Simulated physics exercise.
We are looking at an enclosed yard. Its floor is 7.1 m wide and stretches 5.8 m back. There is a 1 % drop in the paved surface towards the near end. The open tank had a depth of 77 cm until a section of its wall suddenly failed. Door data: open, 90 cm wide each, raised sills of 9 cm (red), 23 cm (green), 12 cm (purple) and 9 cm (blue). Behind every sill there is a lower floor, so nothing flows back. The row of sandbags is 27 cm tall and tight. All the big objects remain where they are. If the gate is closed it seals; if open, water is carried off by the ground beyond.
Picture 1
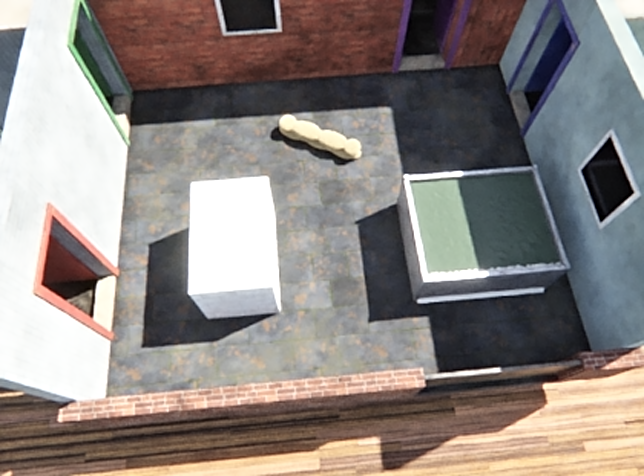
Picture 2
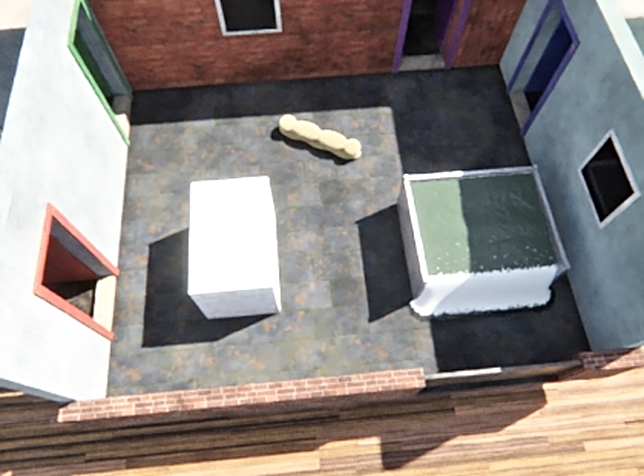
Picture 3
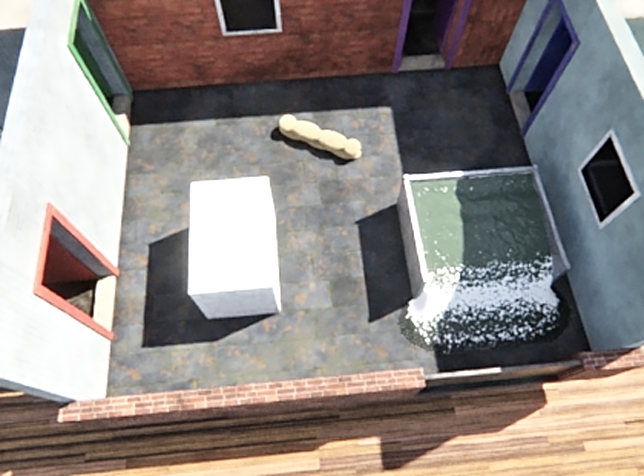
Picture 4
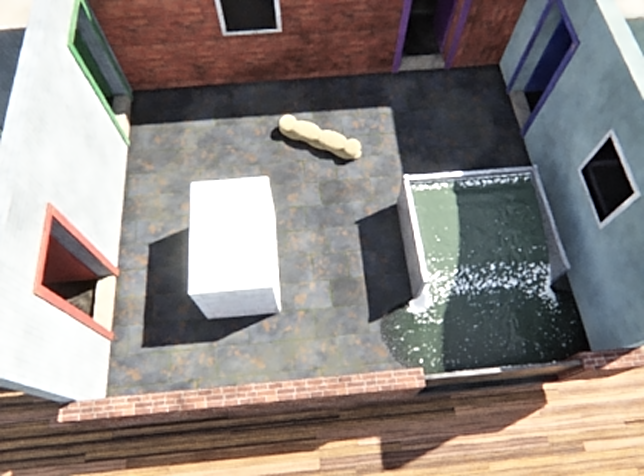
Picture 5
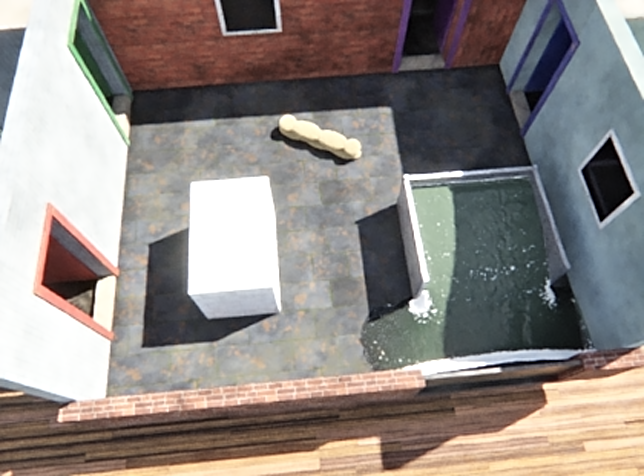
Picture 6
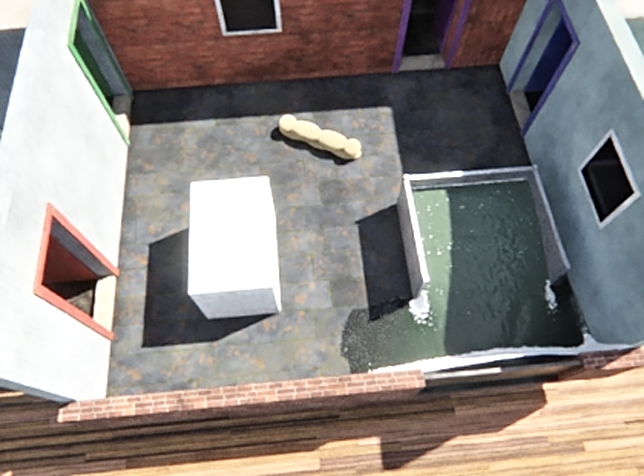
Green water in the open tank at the right of a walled yard sits still, then bursts out through the near side in a white, foaming sheet. It spreads across the dark paving to the low brick edge and creeps left towards the white block, while the level in the tank drops.
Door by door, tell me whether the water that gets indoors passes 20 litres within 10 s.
Red door: Past the set amount. Green door: Under the set amount. Purple door: Under the set amount. Blue door: Under the set amount.
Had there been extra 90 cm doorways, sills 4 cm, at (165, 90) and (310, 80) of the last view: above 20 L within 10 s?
Door 1: Limit broken; door 2: Limit not reached.
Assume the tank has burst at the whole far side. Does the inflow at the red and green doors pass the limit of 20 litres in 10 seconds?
Measured against that limit, red comes out short of it and green comes out short of it.
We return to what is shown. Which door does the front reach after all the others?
Answer: The green door.
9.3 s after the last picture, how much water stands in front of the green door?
7.0 cm.
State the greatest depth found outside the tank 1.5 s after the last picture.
About 41 cm.
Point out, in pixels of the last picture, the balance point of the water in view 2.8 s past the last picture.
At about (396, 273).
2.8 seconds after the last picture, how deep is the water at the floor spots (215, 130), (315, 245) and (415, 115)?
Depth readings in turn - 0, 3, 1 cm.
Then, 0.7 s after the last picture water covers 15 % of the floor and is deepest (66 cm) near (590, 360); red door not reached, green door not reached, purple door not reached, blue door not reached.
Then, 1.5 s after the last picture water covers 35 % of the floor and is deepest (41 cm) near (590, 360); red door not reached, green door not reached, purple door not reached, blue door 4 cm at the sill, 0 L in.
Then, 2.8 s after the last picture water covers 55 % of the floor and is deepest (28 cm) near (109, 367); red door 15 cm at the sill, 25 L in, green door not reached, purple door 13 cm at the sill, 1 L in, blue door 5 cm at the sill, 0 L in.
Then, 5.3 s after the last picture water covers 90 % of the floor and is deepest (23 cm) near (590, 360); red door 12 cm at the sill, 66 L in, green door 3 cm at the sill, 0 L in, purple door 5 cm at the sill, 2 L in, blue door 3 cm at the sill, 0 L in.
Then, 9.3 s after the last picture water covers 95 % of the floor and is deepest (12 cm) near (177, 201); red door 8 cm at the sill, 73 L in, green door 7 cm at the sill, 0 L in, purple door 5 cm at the sill, 2 L in, blue door 3 cm at the sill, 0 L in.
